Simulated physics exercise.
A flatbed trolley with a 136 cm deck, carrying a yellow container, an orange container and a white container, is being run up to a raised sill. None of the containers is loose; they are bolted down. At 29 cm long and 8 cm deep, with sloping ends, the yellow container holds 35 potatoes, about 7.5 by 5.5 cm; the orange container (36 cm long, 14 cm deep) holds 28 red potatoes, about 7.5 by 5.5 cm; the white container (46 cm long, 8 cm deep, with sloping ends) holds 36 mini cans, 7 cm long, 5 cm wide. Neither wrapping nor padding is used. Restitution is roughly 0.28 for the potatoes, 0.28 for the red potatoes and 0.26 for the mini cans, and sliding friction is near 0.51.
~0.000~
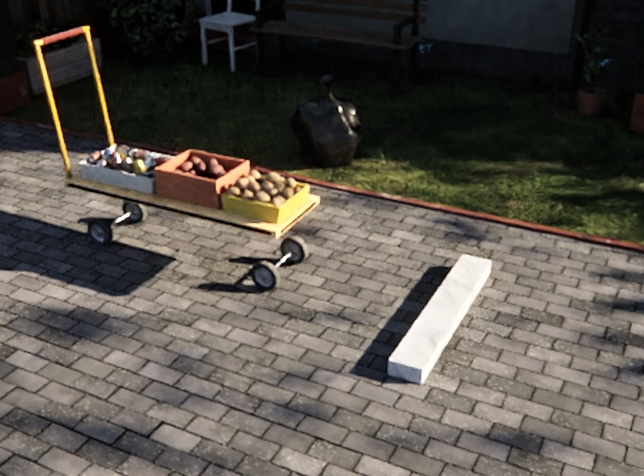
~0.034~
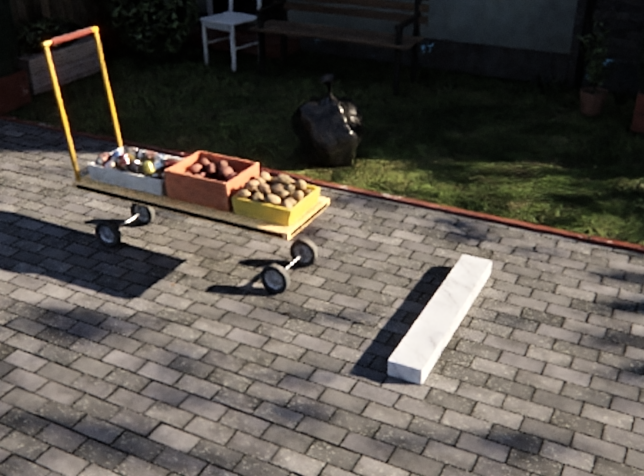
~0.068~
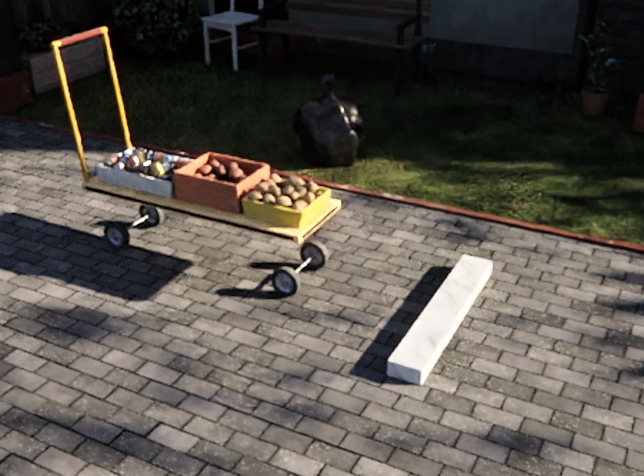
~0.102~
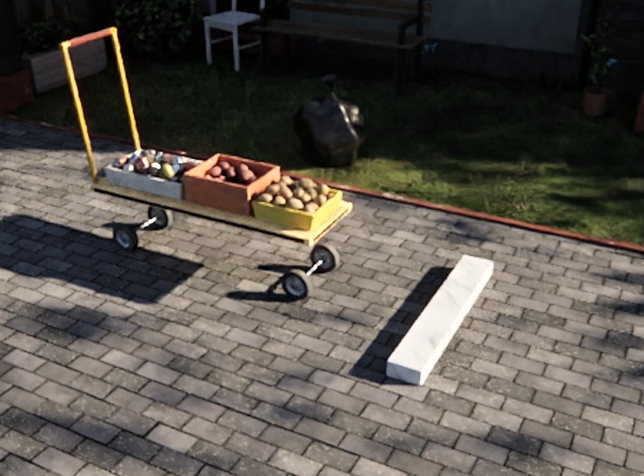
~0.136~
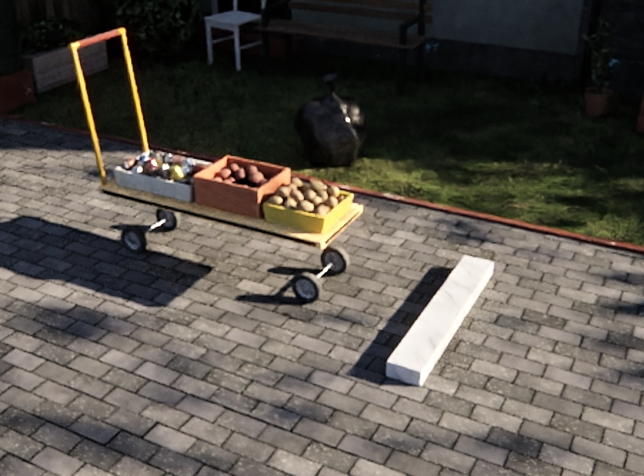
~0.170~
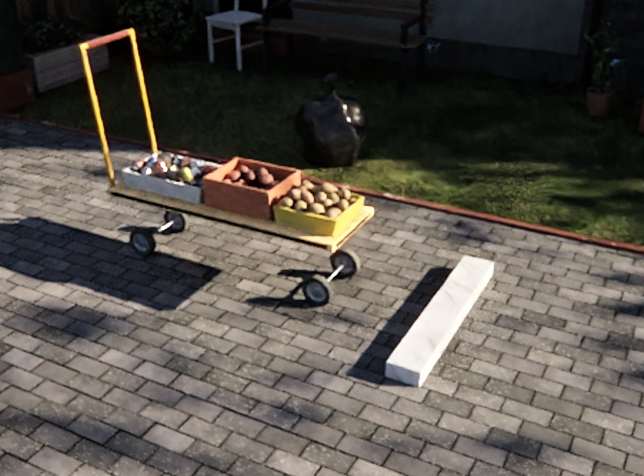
A flatbed trolley carrying white, orange and yellow containers of small cans, red potatoes and potatoes rolled slowly to the right across the paving, drawing steadily nearer to a pale raised sill.
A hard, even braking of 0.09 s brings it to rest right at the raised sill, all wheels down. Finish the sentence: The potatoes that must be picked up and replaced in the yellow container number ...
... less than a sixth of them.
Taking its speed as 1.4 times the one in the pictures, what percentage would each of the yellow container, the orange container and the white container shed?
Yellow container 20, orange container 0, white container 10 per cent.
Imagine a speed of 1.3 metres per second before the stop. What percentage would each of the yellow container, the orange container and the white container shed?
Yellow container 0 %, orange container 0 %, white container 0 %.
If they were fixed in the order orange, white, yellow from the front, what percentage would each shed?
Yellow container 0 %, orange container 0 %, white container 10 %.
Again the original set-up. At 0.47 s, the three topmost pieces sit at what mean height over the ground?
Height, averaged: Around 54 cm.
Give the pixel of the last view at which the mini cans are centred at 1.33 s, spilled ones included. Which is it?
Centre: About (262, 196) px.
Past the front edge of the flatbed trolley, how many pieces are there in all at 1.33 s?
Around 3.
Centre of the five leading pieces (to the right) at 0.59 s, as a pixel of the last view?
(441, 220).
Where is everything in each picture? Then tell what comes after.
In the first picture (places track the rim corner closest to us here; the camera moves round a little), yellow container (279, 207); orange container (215, 181); 76 cm to go; all still inside.
In the second picture, yellow container (289, 210); orange container (225, 183); 70 cm to go.
In the third picture, yellow container (301, 212); orange container (236, 185); 64 cm to go.
In the fourth picture, yellow container (312, 215); orange container (246, 187); 57 cm to go.
In the fifth picture, yellow container (323, 217); orange container (256, 189); 51 cm to go.
In the sixth picture, yellow container (335, 220); orange container (267, 192); 45 cm to go; all still inside.
After 0.37 s, it begins to slow.
After 0.47 s, the yellow container has all 35, the orange container has all 28 and the white container has all 36.
After 0.59 s, the yellow container is down by 2 of 35, the orange container has all 28 and the white container is down by 1 of 36.
After 0.82 s, the yellow container is down by 3 of 35, the orange container has all 28 and the white container is down by 3 of 36.
Outcome (at 1.33 s), the yellow container is down by 3 of 35, the orange container has all 28 and the white container is down by 3 of 36. Asked share, 3 of 35, 9 per cent.
